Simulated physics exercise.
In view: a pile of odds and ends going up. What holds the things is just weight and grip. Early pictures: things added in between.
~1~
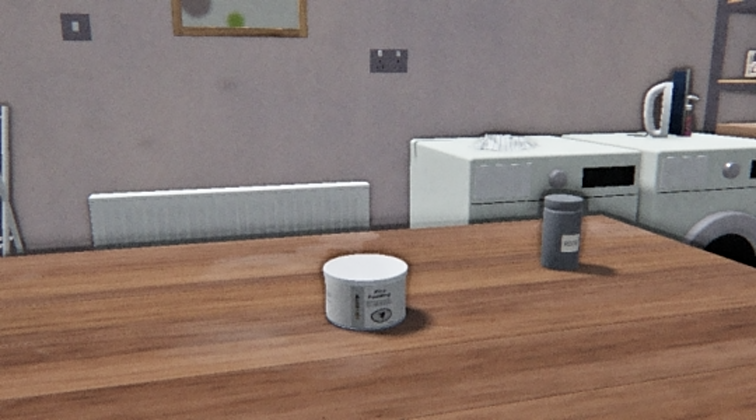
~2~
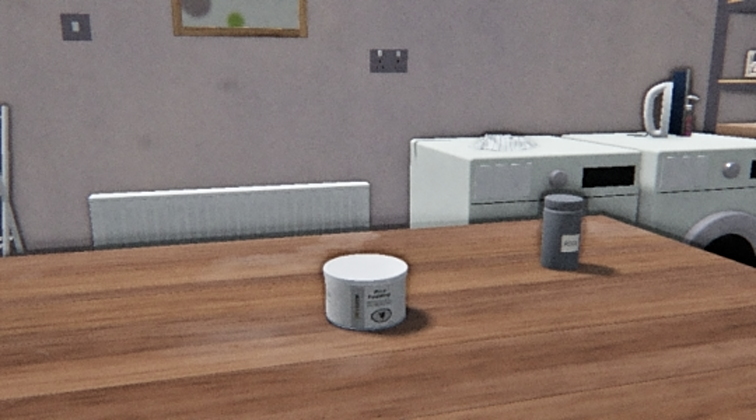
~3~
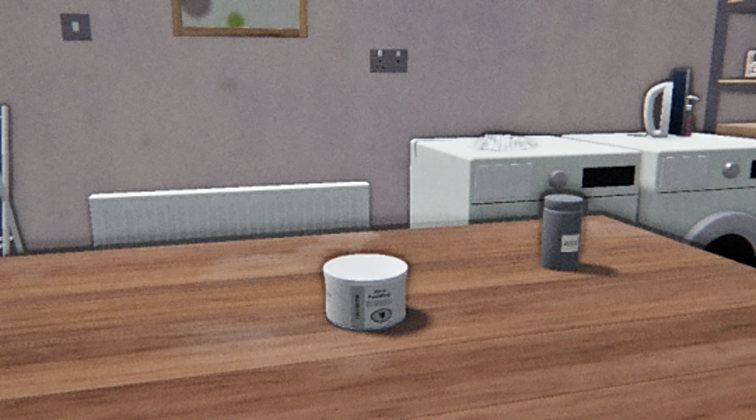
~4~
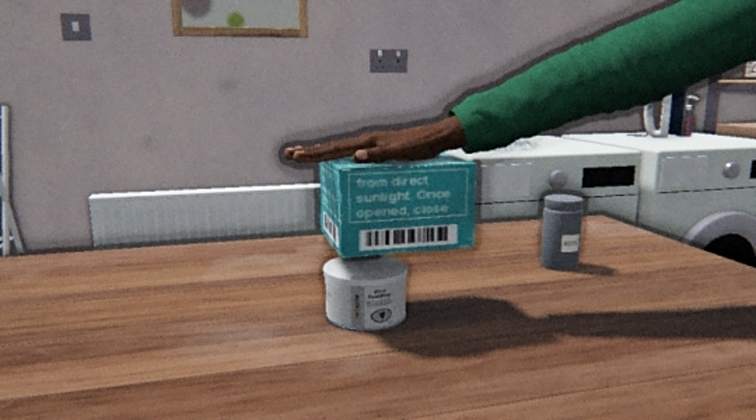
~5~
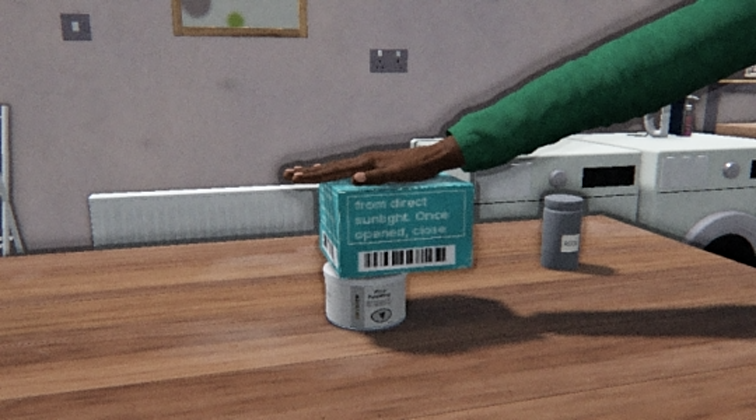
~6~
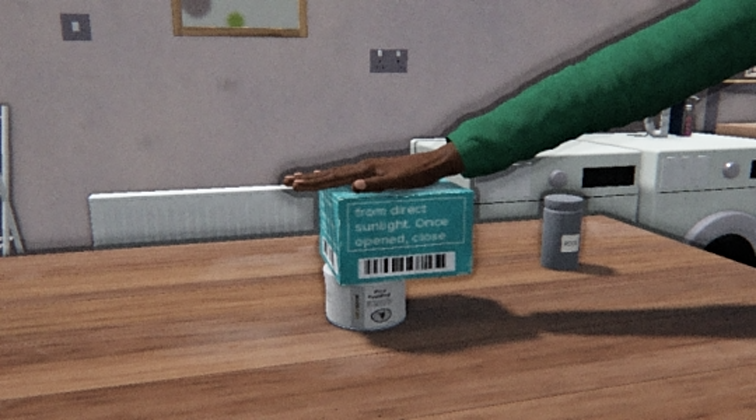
Turquoise box being lowered by a green-sleeved arm onto a small white tub on a wooden table, grey jar standing right.
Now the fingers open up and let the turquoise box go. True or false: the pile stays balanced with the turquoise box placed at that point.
True.
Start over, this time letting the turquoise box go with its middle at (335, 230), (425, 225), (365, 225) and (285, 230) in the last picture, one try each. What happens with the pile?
Outcomes in order: No collapse, a collapse, no collapse, a collapse.
Then, 0.20 s past the last view, nothing moves.
Then, 0.40 s past the last view, turquoise box resting near (392, 225).
Finally, all 3 still in place. Final places as the last picture's camera would see them, turquoise box near (392, 225). The pile keeps its balance.
